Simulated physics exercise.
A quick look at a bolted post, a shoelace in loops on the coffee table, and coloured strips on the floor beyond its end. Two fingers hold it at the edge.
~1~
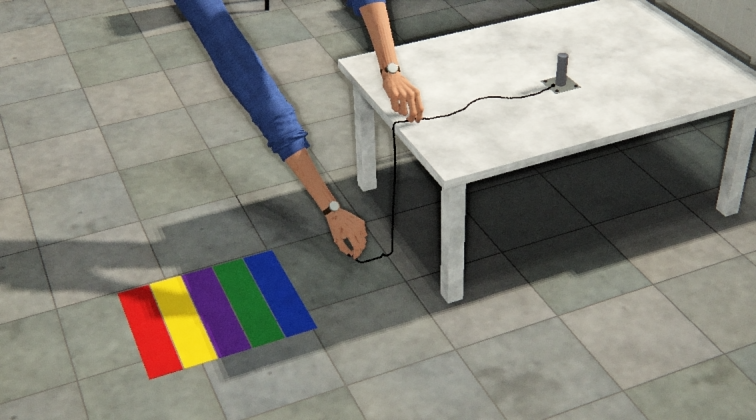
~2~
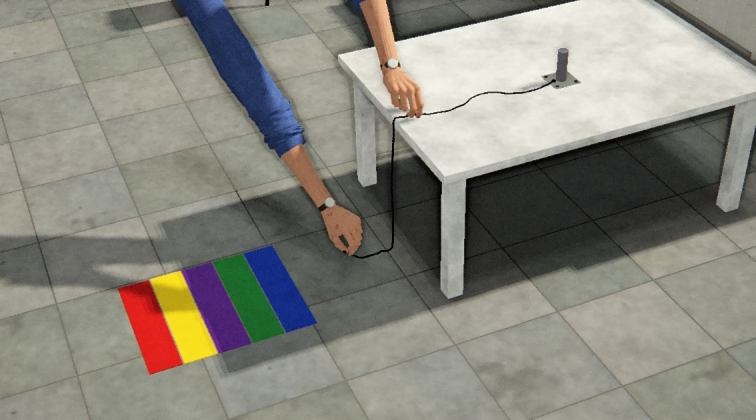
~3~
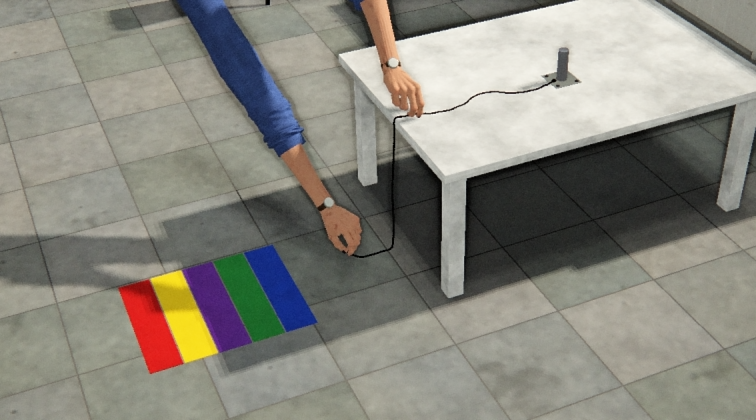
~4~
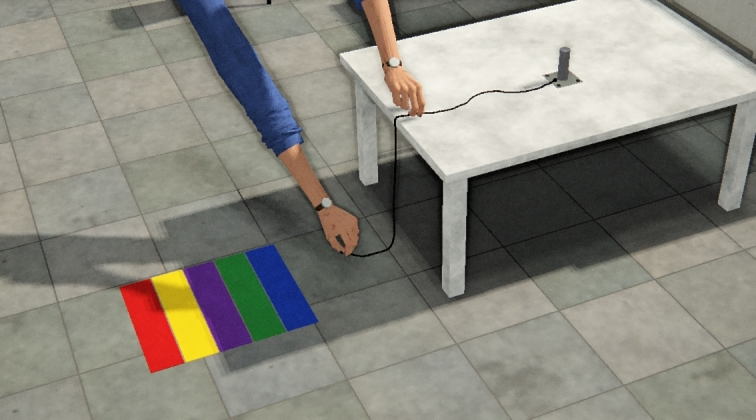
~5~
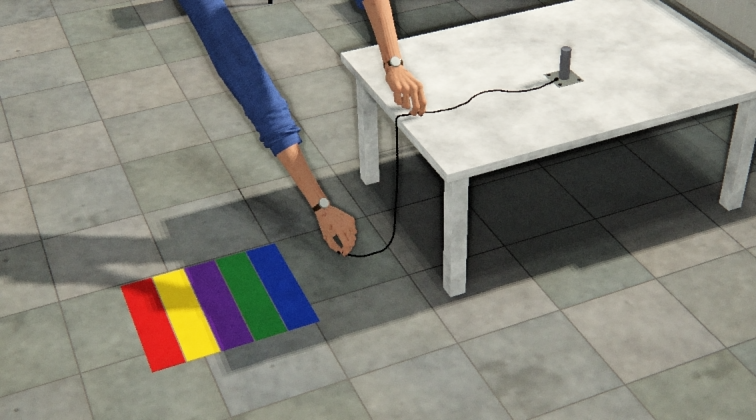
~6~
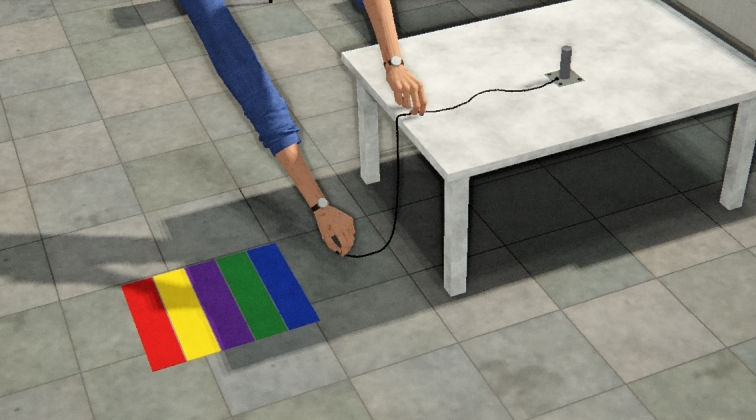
Hand near the floor drawing the end of a dark cord slightly left toward coloured strips, another hand resting at the table edge.
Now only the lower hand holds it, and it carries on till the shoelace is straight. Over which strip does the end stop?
The green one.
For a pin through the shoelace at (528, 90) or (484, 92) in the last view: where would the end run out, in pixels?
Try by try, around (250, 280) and (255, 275).
Soon after, end near (305, 263); short of the strips.
Then, end near (270, 273); over blue.
At full stretch, end near (248, 279); over green. It halts on the green strip.
